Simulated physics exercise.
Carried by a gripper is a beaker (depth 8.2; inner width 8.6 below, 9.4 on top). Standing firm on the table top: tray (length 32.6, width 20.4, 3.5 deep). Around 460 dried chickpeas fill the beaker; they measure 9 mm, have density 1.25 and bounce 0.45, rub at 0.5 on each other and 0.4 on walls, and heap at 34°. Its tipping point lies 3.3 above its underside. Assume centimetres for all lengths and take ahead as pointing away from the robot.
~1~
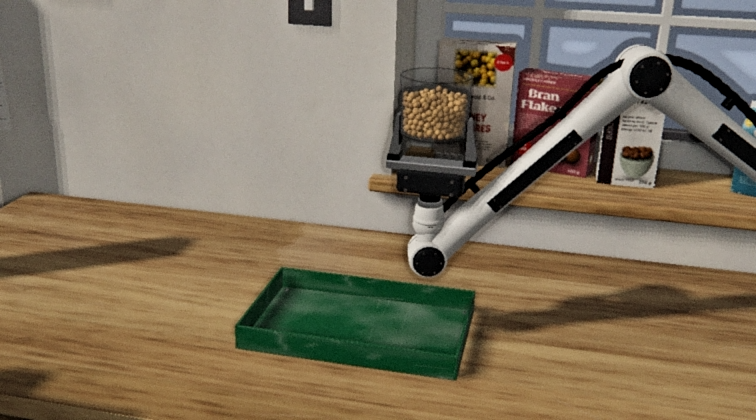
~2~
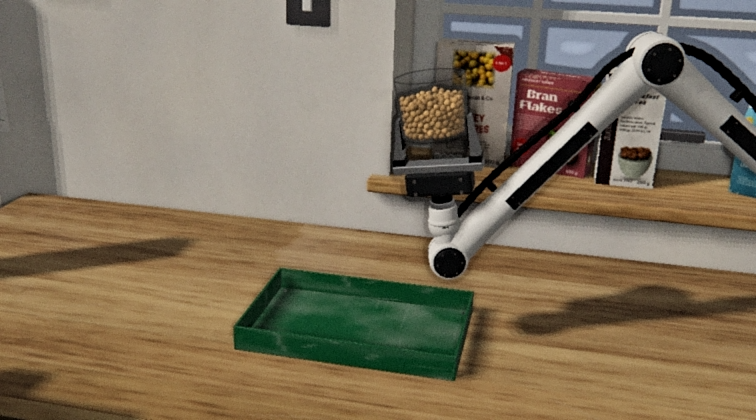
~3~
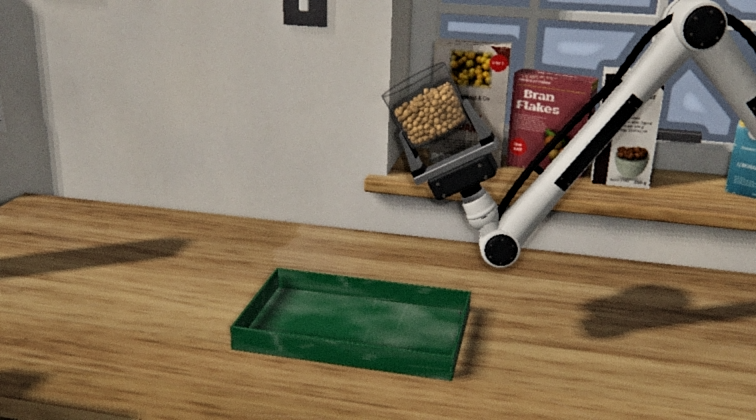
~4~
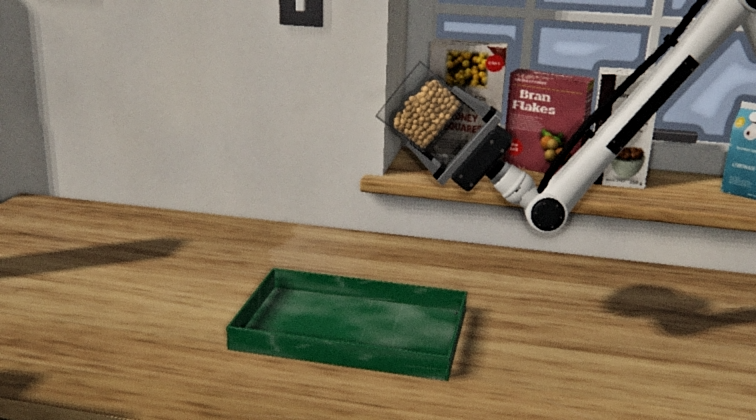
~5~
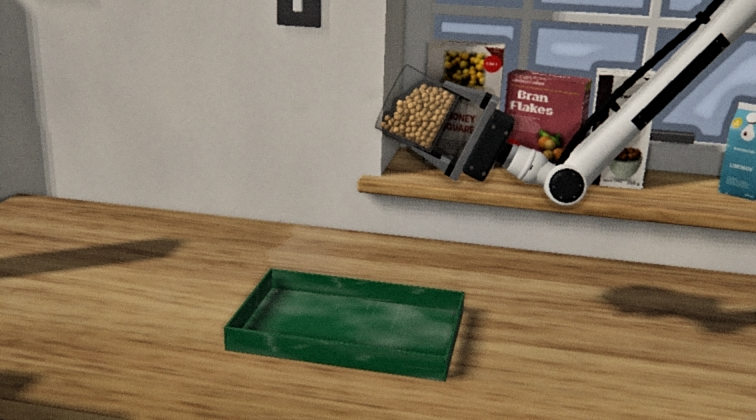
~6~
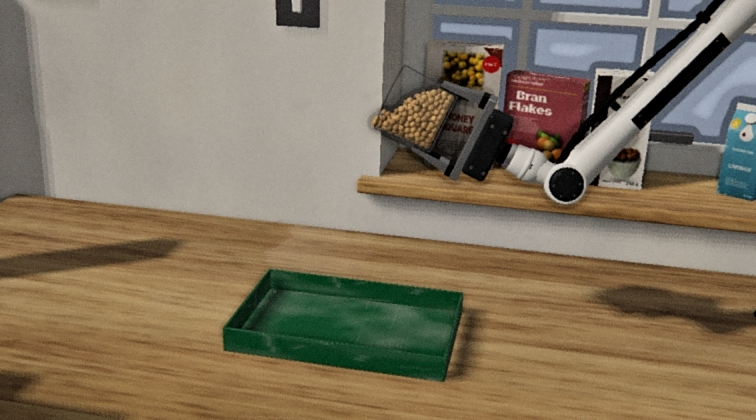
White robotic arm drawing back to the right and tilting a clear beaker of chickpeas leftward above a table with a green tray.
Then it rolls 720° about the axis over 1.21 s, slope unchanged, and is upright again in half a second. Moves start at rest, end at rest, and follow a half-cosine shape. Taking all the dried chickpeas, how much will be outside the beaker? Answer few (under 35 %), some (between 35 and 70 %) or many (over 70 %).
I would say few.
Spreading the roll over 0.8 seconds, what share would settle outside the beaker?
Estimated share: Close to 10 %.
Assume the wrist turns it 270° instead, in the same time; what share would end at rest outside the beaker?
Roughly 15 percent, then.
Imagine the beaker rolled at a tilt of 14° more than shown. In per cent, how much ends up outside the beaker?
65 %.
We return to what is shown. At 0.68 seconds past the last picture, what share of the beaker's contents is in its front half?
Looks like around 60 per cent is in the front half.
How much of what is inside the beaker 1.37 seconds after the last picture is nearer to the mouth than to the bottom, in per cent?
About 30 percent is in the half nearer the mouth.
Then, 0.68 s after the last picture, tipped 68°, highest piece 40 above the table; 425 in the beaker, 22 in the tray, 15 in flight or on a rim.
Then, 1.37 s after the last picture, tipped 53°, highest piece 38 above the table; 398 in the beaker, 59 in the tray, 5 in flight or on a rim.
Then, 1.91 s after the last picture, upright, highest piece 40 above the table; 397 in the beaker, 65 in the tray.
Then, 2.61 s after the last picture, upright, highest piece 40 above the table; 397 in the beaker, 65 in the tray.
Final count, 397 in the beaker, 65 in the tray. That is 14 % outside the beaker.
